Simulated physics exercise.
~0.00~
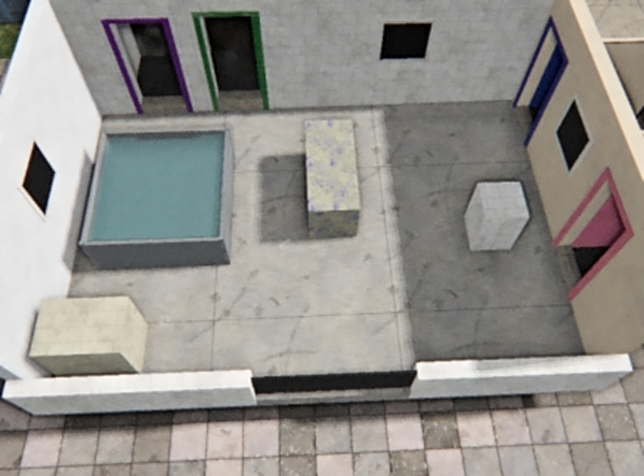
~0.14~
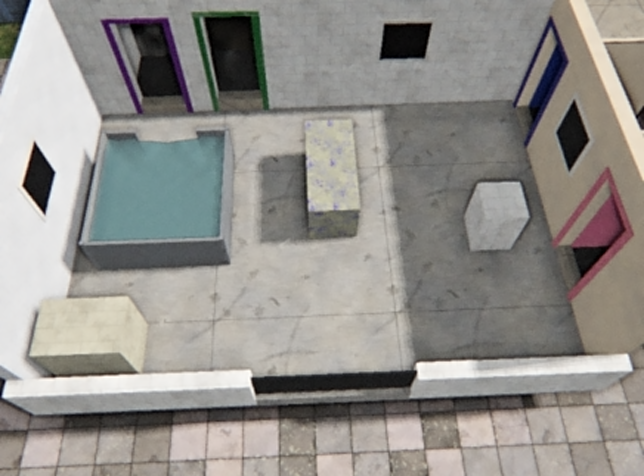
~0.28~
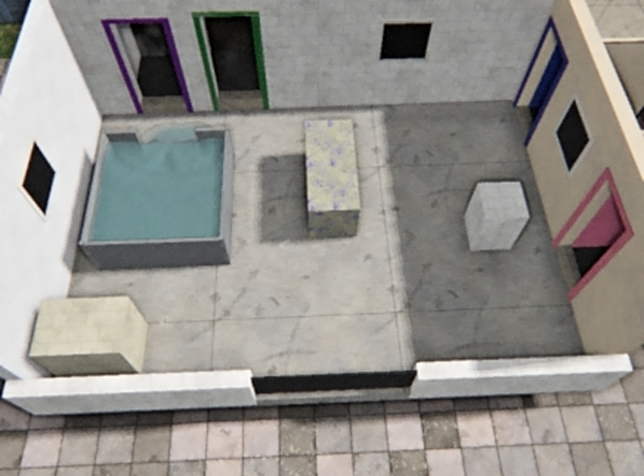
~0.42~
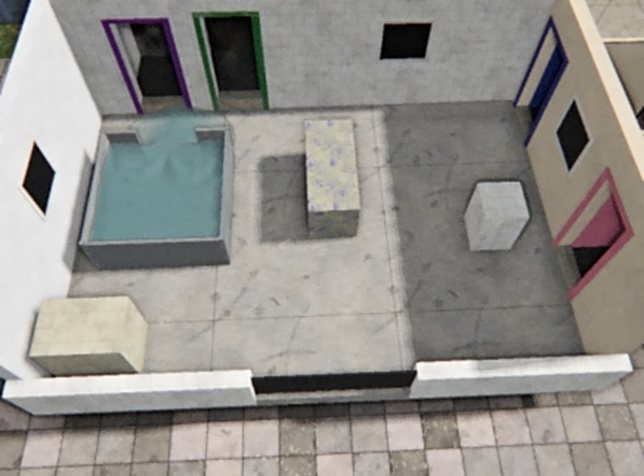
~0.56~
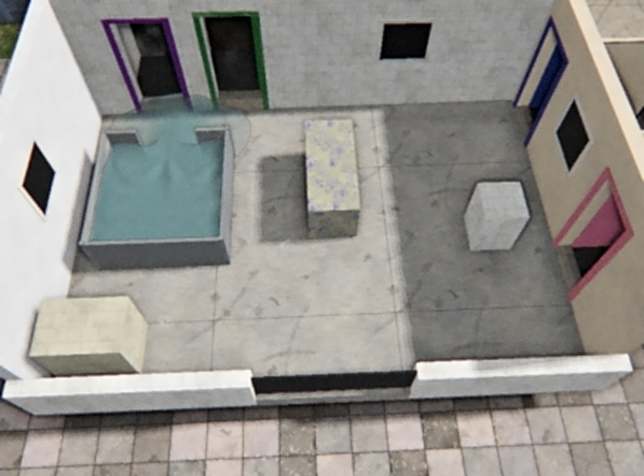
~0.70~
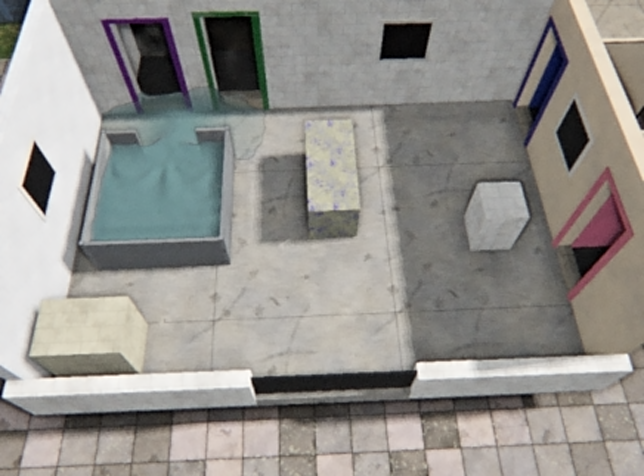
Water poured out through a gap in the far side of the tank and spread across the floor near the purple and green doorways, while the blocks around the court stayed still.
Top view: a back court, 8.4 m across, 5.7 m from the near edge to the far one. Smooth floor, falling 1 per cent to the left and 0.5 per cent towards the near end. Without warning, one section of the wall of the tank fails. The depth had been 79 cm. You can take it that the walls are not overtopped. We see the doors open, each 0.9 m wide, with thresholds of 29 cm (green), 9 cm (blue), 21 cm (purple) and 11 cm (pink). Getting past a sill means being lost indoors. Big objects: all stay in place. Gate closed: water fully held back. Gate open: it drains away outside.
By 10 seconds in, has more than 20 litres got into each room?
As I see it, the green door lets in a smaller amount than the limit; the blue door lets in a larger amount than the limit; the purple door lets in a larger amount than the limit; the pink door lets in a smaller amount than the limit.
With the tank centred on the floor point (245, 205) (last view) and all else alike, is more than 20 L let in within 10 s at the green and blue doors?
Green: Too much; blue: Too much.
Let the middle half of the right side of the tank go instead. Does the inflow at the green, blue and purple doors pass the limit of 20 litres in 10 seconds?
Green falls short; blue falls short; purple falls short.
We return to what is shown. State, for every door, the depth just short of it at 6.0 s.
In centimetres - green: 12, blue: 14, purple: 21, pink: 3.
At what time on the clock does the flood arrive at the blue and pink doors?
Arrival: Blue 3.0 s, pink 4.0 s.
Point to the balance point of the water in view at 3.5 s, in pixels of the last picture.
Roughly (194, 190).
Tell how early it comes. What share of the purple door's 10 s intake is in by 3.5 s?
Some 85 per cent by then.
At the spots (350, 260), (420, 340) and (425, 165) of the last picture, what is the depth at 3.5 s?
Approximately 0, 0 and 2 centimetres, going through them in turn.
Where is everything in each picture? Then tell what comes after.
Still water, 79 cm deep, in the tank at (160, 185), in the first picture.
The front is at a hidden place, 0.6 m from the gap on the tank's far side; 0.3 m2 of floor is under water; 79 cm left at the back of the tank, in the second picture.
Water pours out on the tank's far side and has run 1.0 m, to (205, 128); typically 13 cm deep outside, 79 cm at the tank's back, in the third picture.
Water pours out on the tank's far side and has run 1.4 m, to (150, 114); typically 11 cm deep outside, 79 cm at the tank's back, in the fourth picture.
Water pours out on the tank's far side and has run 1.7 m, to (239, 111); typically 10 cm deep outside, 77 cm at the tank's back, in the fifth picture.
The front is at (259, 110), 2.0 m from the gap on the tank's far side; 3.7 m2 of floor is under water; 70 cm left at the back of the tank, in the sixth picture.
After 1.4 s water covers 15 % of the floor and is deepest (54 cm) near (103, 118); green door 27 cm at the sill, 1 L in, blue door not reached, purple door 51 cm at the sill, 163 L in, pink door not reached.
After 2.2 s water covers 25 % of the floor and is deepest (49 cm) near (103, 118); green door 25 cm at the sill, 4 L in, blue door not reached, purple door 46 cm at the sill, 331 L in, pink door not reached.
After 3.5 s water covers 50 % of the floor and is deepest (38 cm) near (49, 393); green door 18 cm at the sill, 5 L in, blue door 18 cm at the sill, 9 L in, purple door 34 cm at the sill, 461 L in, pink door not reached.
After 6.0 s water covers 75 % of the floor and is deepest (30 cm) near (49, 393); green door 12 cm at the sill, 6 L in, blue door 14 cm at the sill, 63 L in, purple door 21 cm at the sill, 540 L in, pink door 3 cm at the sill, 0 L in.
After 10.0 s water covers 95 % of the floor and is deepest (18 cm) near (49, 393); green door 8 cm at the sill, 6 L in, blue door 7 cm at the sill, 81 L in, purple door 13 cm at the sill, 542 L in, pink door 5 cm at the sill, 0 L in.
